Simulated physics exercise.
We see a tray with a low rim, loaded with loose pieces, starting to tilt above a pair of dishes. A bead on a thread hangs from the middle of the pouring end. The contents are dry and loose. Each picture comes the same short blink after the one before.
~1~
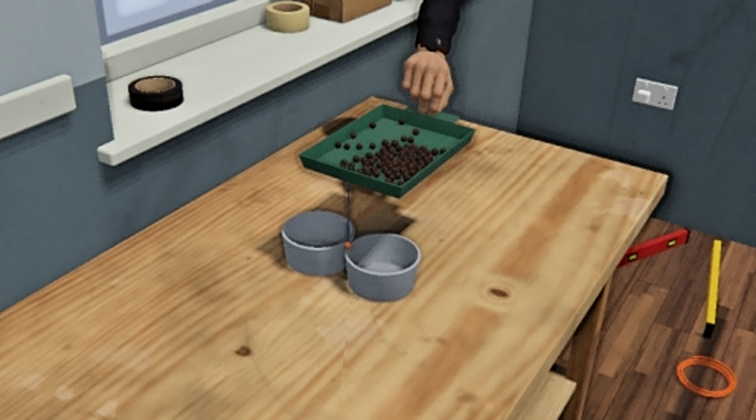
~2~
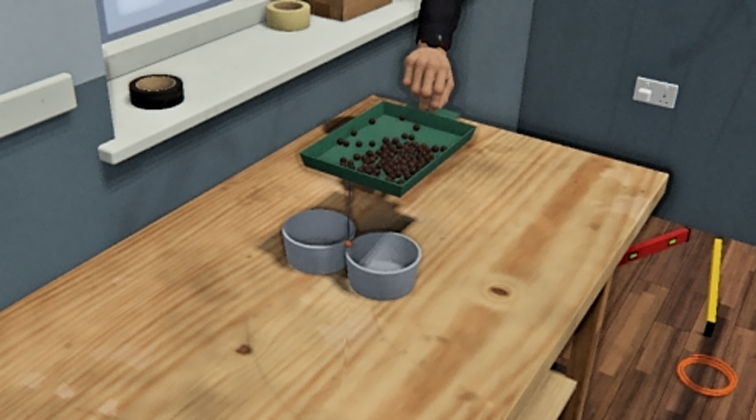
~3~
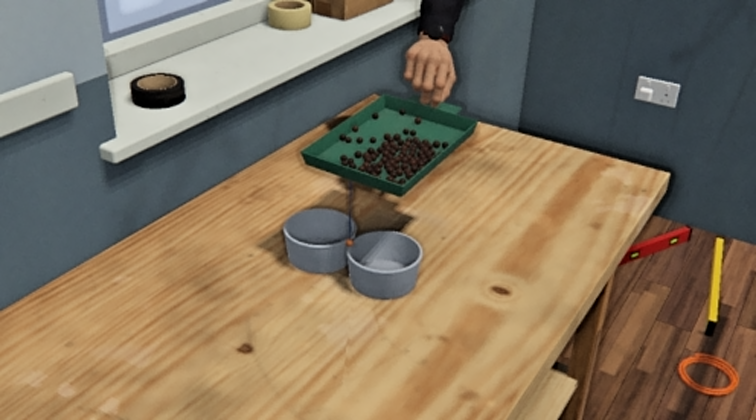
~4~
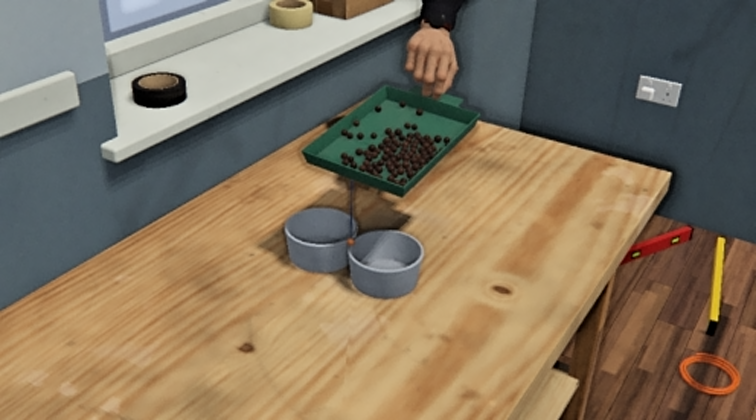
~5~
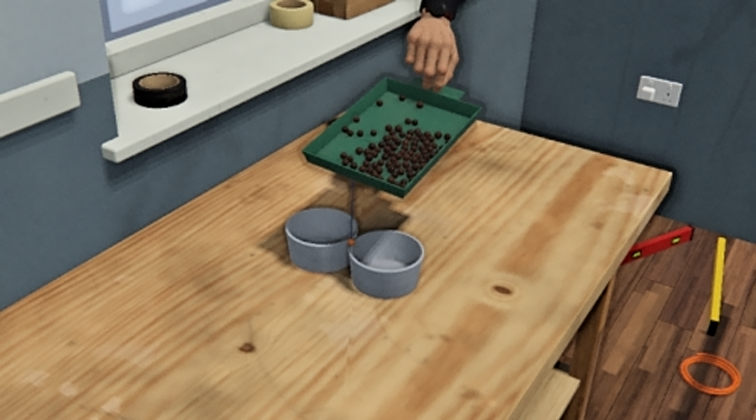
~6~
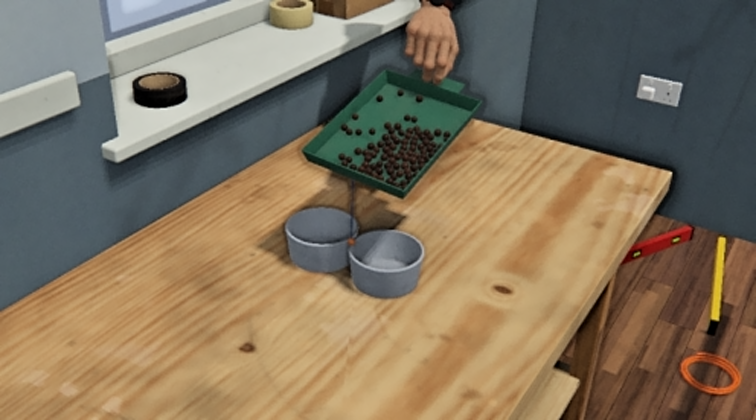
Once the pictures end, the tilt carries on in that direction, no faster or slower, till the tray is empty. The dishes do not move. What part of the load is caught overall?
Together they catch under half.
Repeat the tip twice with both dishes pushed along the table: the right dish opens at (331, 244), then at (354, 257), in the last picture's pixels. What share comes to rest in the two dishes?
Near 0 % and 30 %.
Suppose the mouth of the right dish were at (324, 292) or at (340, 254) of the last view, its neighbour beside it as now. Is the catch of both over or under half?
At the first place not half, at the second less than half.
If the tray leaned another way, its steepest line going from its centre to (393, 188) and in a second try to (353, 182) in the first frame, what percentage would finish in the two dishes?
In turn 10 and 0 in a hundred.
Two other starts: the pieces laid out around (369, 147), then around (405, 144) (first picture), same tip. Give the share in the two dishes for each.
First some 0, then 0 per cent.
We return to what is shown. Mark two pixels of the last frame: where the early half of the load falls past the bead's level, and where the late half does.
The first part at (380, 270); the rest at (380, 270).
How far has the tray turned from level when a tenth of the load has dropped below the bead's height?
Near 75 degrees.
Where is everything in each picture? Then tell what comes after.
Corners of the pouring end at (304, 154) and (400, 185), level; middle of the load at (399, 162), chocolate balls; left dish at (297, 257); right dish at (363, 282); bead on its thread at (348, 245), in the first picture.
Corners of the pouring end at (305, 152) and (400, 183), level; middle of the load at (399, 160), in the second picture.
Corners of the pouring end at (306, 151) and (402, 184), tipped barely, lowest at the right corner; middle of the load at (401, 157), a stray few on the move, in the third picture.
Corners of the pouring end at (307, 150) and (403, 184), tipped a little, lowest at the right corner; middle of the load at (402, 154), a small part on the move, in the fourth picture.
Corners of the pouring end at (307, 150) and (403, 186), tipped a little, lowest at the right corner; middle of the load at (402, 153), a small part on the move, in the fifth picture.
Corners of the pouring end at (306, 149) and (403, 187), tipped a little, lowest at the right corner; middle of the load at (401, 153), most on the move; left dish at (301, 253); right dish at (366, 279), in the sixth picture.
Soon after the last picture, tray tipped steeply; all on the tray.
A little later, tray tipped right over; a small part on the tray; about two thirds outside both; about a quarter in the air.
Later still, tray tipped past a quarter turn; all outside both.
By the end, tray tipped past a quarter turn; none in the right dish; none in the left dish; all outside both.
